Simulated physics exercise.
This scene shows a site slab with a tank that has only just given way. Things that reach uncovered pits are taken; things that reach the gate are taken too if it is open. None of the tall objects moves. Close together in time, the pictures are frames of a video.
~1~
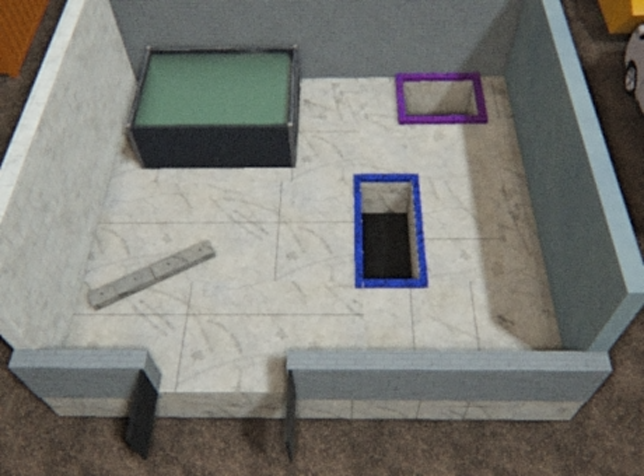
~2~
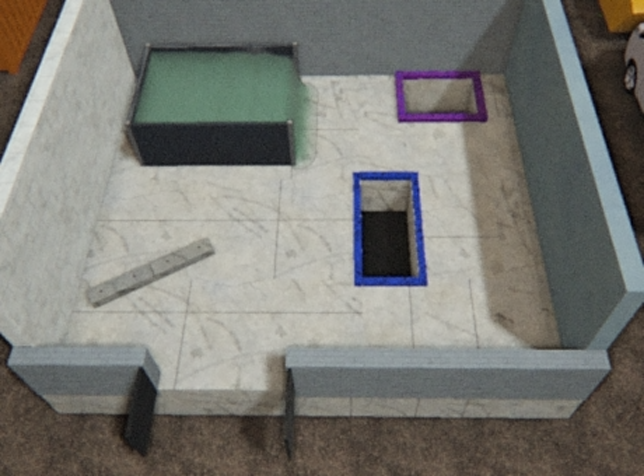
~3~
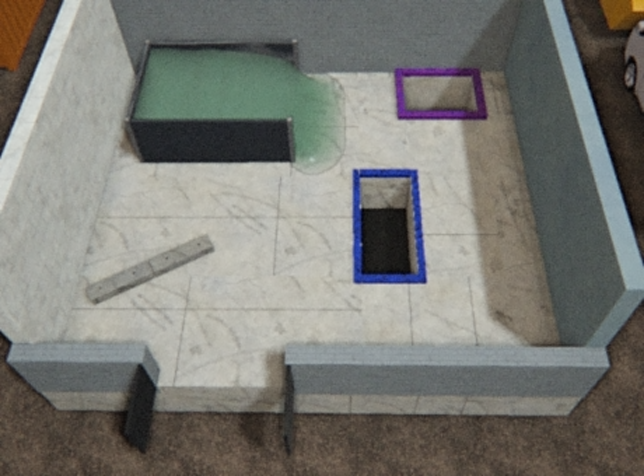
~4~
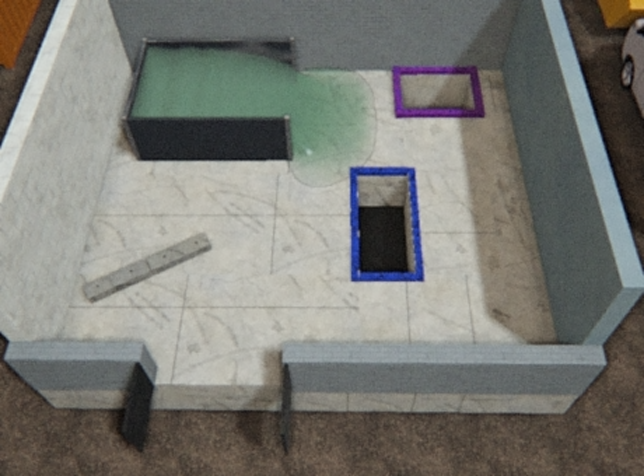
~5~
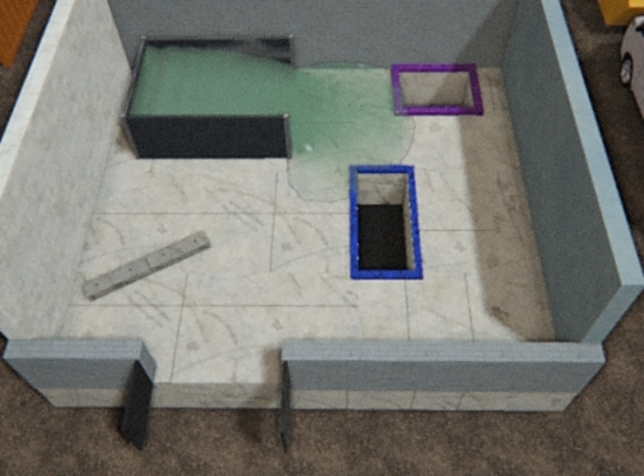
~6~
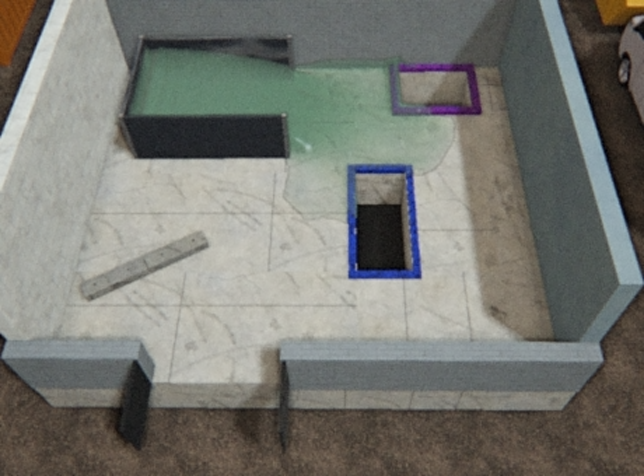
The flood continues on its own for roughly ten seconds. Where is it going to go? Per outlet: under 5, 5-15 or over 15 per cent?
Per outlet: Gate under 5 per cent; blue pit 5-15 per cent; purple pit over 15 per cent.
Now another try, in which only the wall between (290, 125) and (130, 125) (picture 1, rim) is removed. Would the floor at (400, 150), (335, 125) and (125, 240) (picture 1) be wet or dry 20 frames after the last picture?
In that order: Clear, free of water, awash.
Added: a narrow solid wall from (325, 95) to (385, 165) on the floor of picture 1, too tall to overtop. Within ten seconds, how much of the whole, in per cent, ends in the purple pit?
The purple pit takes 6 per cent.
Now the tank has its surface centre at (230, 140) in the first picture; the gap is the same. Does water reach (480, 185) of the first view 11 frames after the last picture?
There: Under water.
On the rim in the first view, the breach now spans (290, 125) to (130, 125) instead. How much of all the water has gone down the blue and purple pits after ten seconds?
Approximately, blue takes 8 % and purple takes 2 %.
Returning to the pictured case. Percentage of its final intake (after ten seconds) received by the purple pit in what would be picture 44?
Around 100 percent.
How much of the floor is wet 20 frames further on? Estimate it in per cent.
Estimate: Some 50 in a hundred.
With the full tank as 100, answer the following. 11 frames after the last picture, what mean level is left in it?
About 34 per cent.
A moment on, water covers 30 % of the floor; the gate 0 %, the blue pit 2 %, the purple pit 9 %.
Next, water covers 35 % of the floor; the gate 0 %, the blue pit 5 %, the purple pit 18 %.
Then, water covers 50 % of the floor; the gate 0 %, the blue pit 8 %, the purple pit 28 %.
Later, water covers 75 % of the floor; the gate 1 %, the blue pit 10 %, the purple pit 33 %.
In the end, water covers 95 % of the floor; the gate 2 %, the blue pit 12 %, the purple pit 33 %.
